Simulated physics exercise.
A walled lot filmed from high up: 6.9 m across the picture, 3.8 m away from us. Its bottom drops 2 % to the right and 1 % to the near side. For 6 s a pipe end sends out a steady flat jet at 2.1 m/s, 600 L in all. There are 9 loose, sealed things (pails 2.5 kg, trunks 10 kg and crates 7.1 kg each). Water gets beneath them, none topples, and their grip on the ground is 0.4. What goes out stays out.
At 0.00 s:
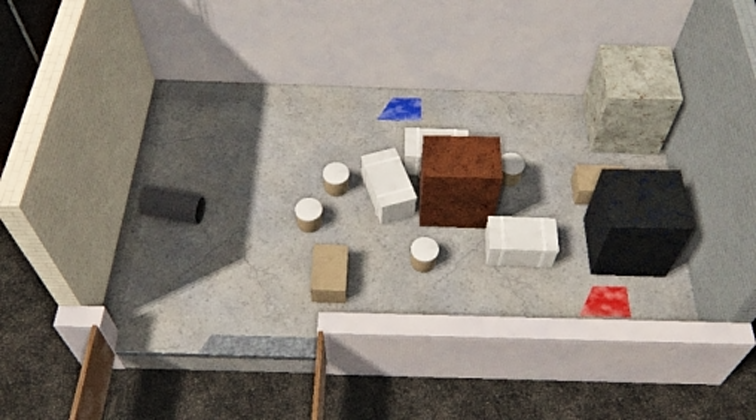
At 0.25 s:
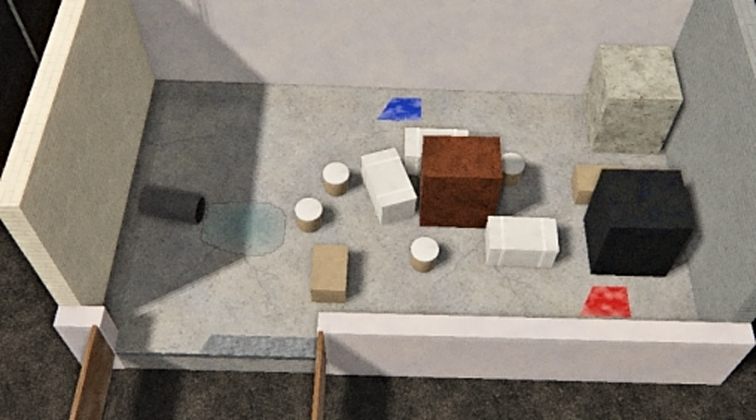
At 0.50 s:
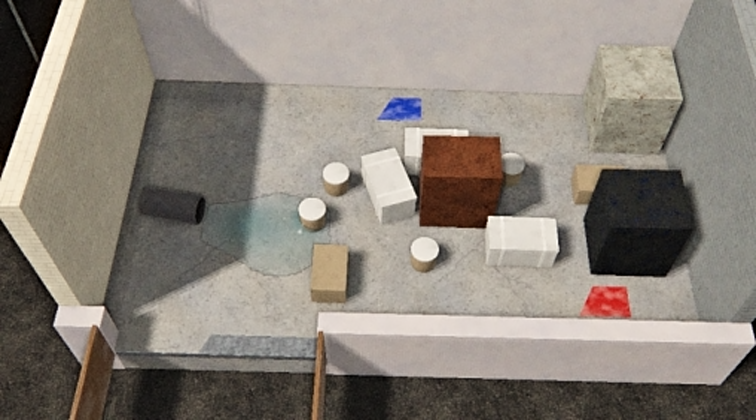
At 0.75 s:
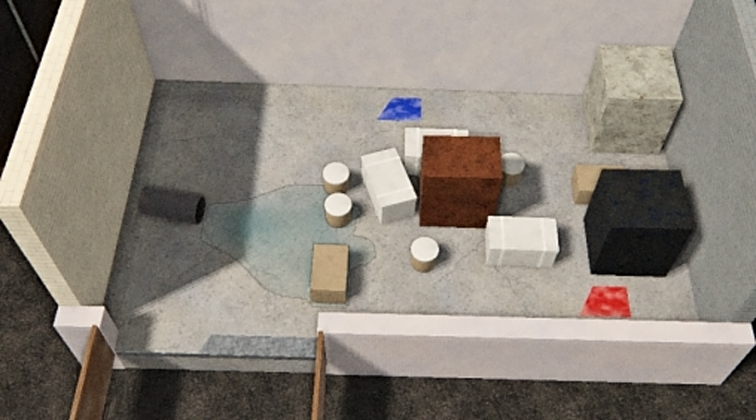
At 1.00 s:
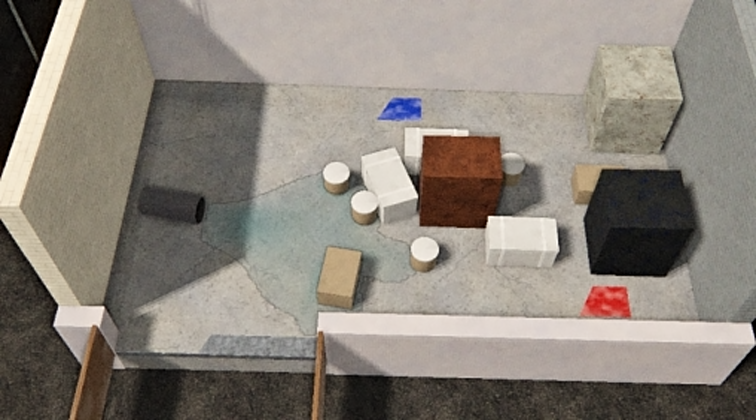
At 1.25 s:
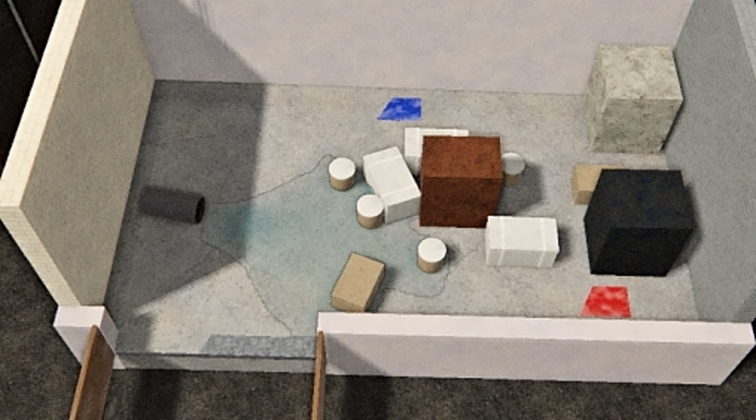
The video shows water spreading rightward from a dark pipe across a walled lot holding boxes and pails; it pushes a pail to the right, then shifts a tan crate, which turns, while other nearby objects move slightly.
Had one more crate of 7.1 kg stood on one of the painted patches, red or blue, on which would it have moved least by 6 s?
The blue one is safe.
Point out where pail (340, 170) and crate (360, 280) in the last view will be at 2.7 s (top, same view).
Near (366, 127) and (501, 311).
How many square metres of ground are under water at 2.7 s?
Roughly 8.5 m2.
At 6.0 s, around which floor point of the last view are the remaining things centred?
Near (548, 210).
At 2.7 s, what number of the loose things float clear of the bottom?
3 of them.
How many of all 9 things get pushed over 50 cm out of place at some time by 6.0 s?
6 of them.
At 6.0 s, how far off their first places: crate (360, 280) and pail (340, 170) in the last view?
In that order: 350 cm, 80 cm.
After 1.8 s on red it would be 0 cm off in 0 cm of water; on blue it would be 0 cm off in 0 cm of water.
After 2.7 s on red it would be 0 cm off in 0 cm of water; on blue it would be 0 cm off in 1 cm of water.
After 4.2 s on red it would be 87 cm off in 5 cm of water; on blue it would be 0 cm off in 2 cm of water.
After 6.0 s on red it would be 89 cm off in 13 cm of water; on blue it would be 10 cm off in 2 cm of water.
